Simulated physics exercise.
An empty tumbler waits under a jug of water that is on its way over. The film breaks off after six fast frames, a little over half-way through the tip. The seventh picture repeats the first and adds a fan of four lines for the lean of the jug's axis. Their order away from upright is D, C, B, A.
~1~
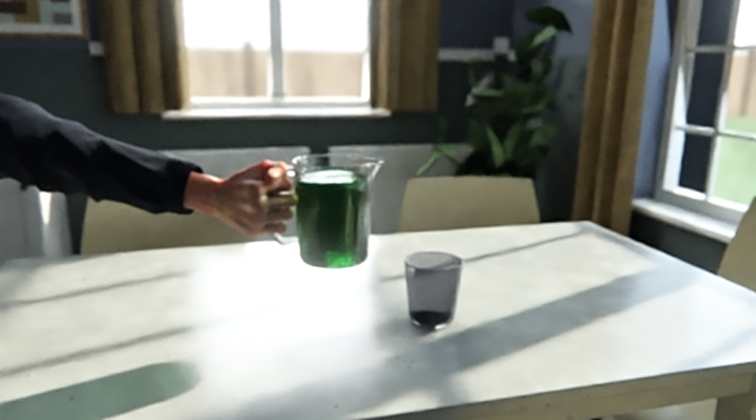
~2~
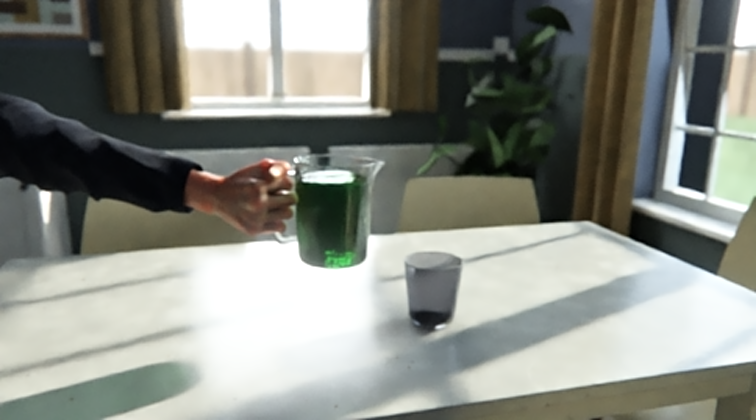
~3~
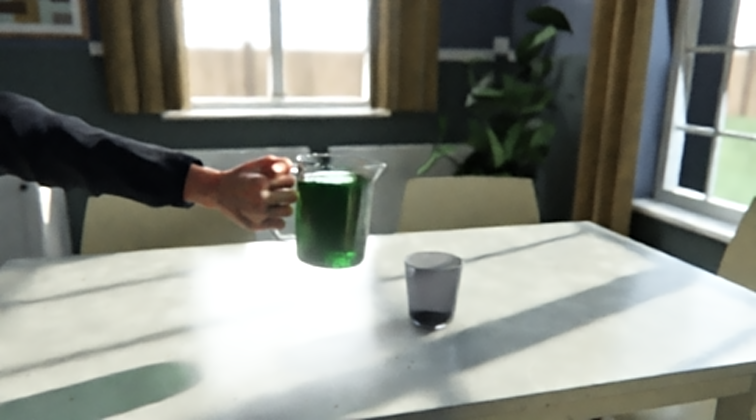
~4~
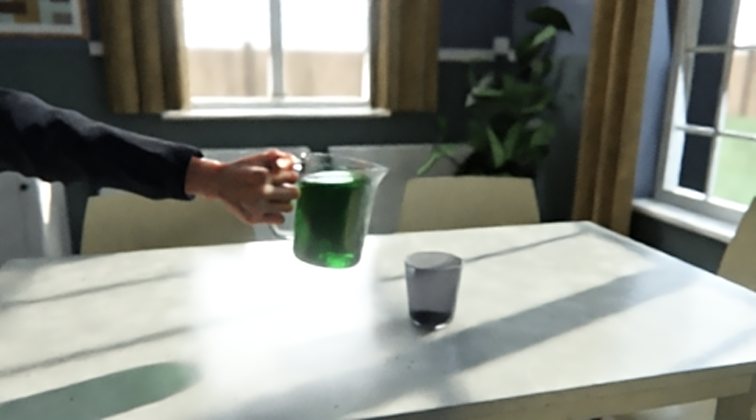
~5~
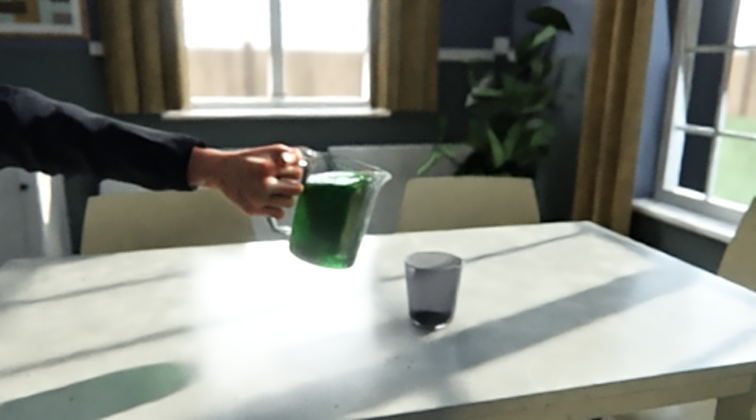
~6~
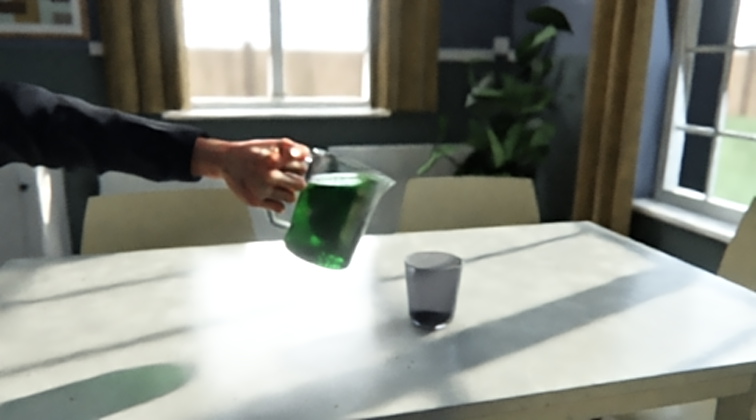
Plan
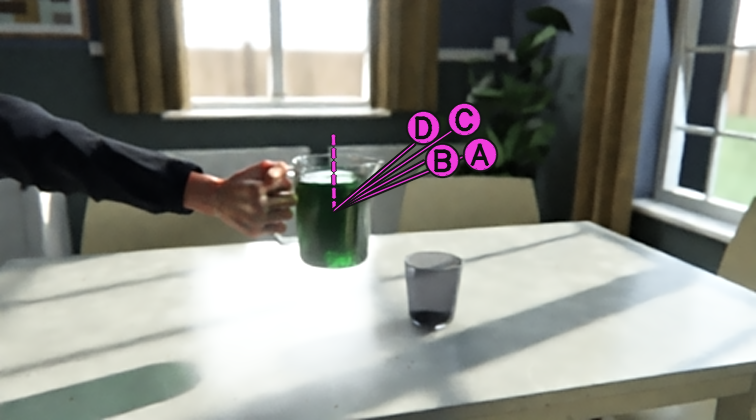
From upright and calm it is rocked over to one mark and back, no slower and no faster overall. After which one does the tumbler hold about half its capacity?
Choose D.
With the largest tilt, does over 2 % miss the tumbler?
Yes, it does.
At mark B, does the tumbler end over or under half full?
Over.
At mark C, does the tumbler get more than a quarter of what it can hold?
Yes, clearly.
On the marked copy, A at (462, 157); B at (424, 161); C at (451, 131); D at (414, 143).
With A, the tumbler ends with about 90 % of what it can hold; 8 % of the water is spilt.
With B, the tumbler ends with about 82 % of what it can hold.
With C, the tumbler ends with about 65 % of what it can hold.
With D, the tumbler ends with about 49 % of what it can hold.
